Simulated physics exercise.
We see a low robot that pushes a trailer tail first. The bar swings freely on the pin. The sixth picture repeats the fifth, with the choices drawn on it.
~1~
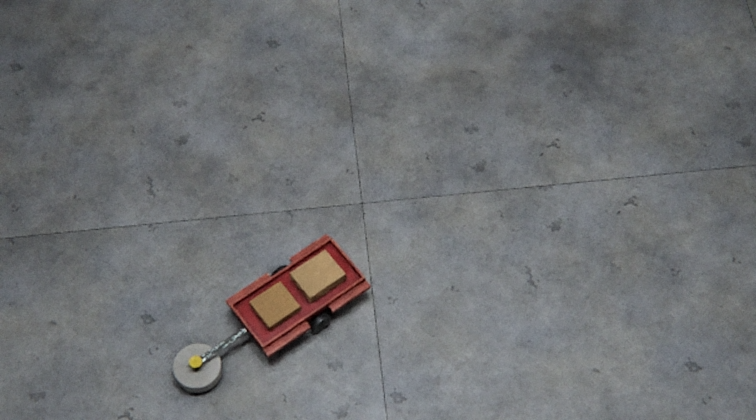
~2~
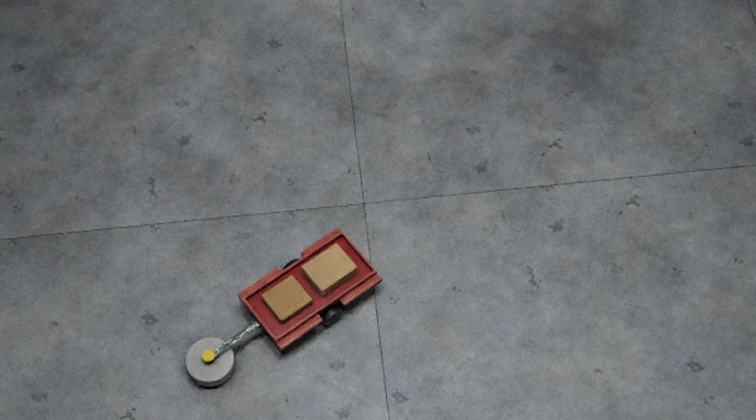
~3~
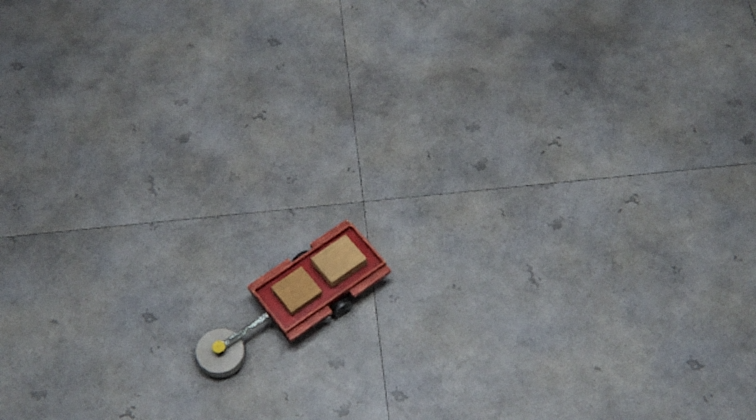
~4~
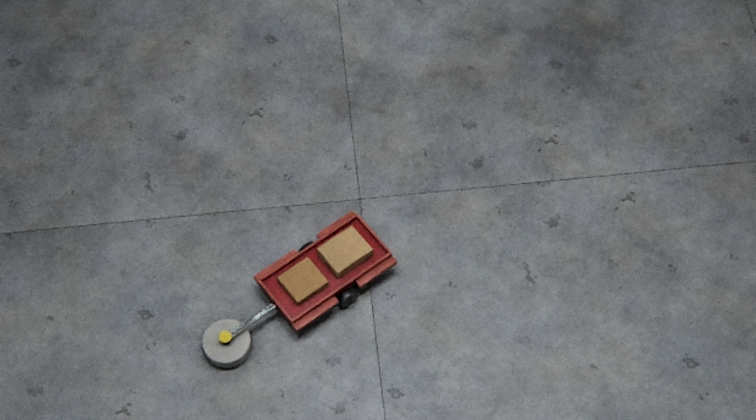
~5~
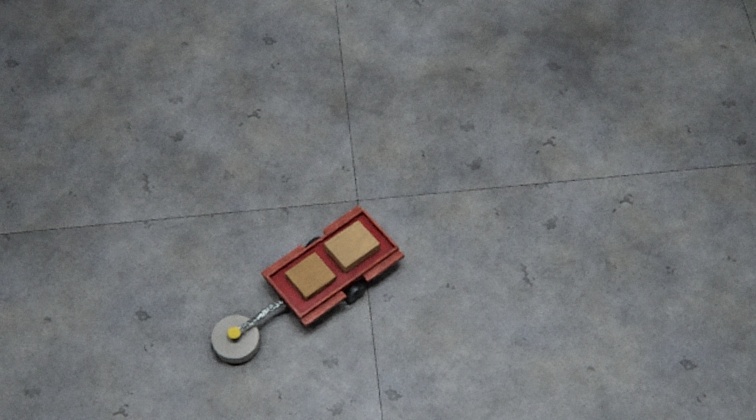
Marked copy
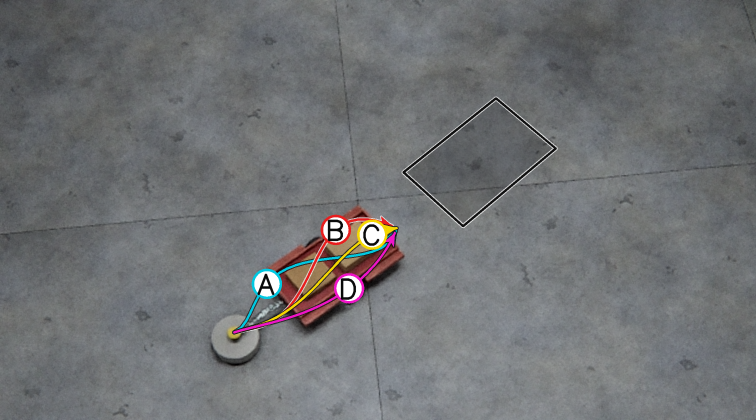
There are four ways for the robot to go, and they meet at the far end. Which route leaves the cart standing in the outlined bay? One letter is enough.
Line B does it.
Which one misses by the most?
D is the worst.
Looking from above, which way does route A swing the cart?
On that route, clockwise.
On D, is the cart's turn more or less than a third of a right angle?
It turns more than that.
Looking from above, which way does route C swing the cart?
On that route, anticlockwise.
On the marked copy, A from (234, 332) via (304, 263) to (396, 231); B from (234, 332) via (311, 271) to (392, 226); C from (234, 332) via (323, 279) to (397, 228); D from (234, 332) via (335, 298) to (395, 233); the bay at (480, 160).
Taking B. A third of the way, robot (300, 298), cart (386, 218).
Two thirds of the way, robot (336, 236), cart (440, 182).
When it is over, robot (397, 234), cart (482, 161); the cart stands in the bay.
As for the rest, A leaves the cart at (500, 182), out of the bay; C leaves the cart at (460, 145), out of the bay; D leaves the cart at (418, 131), out of the bay.
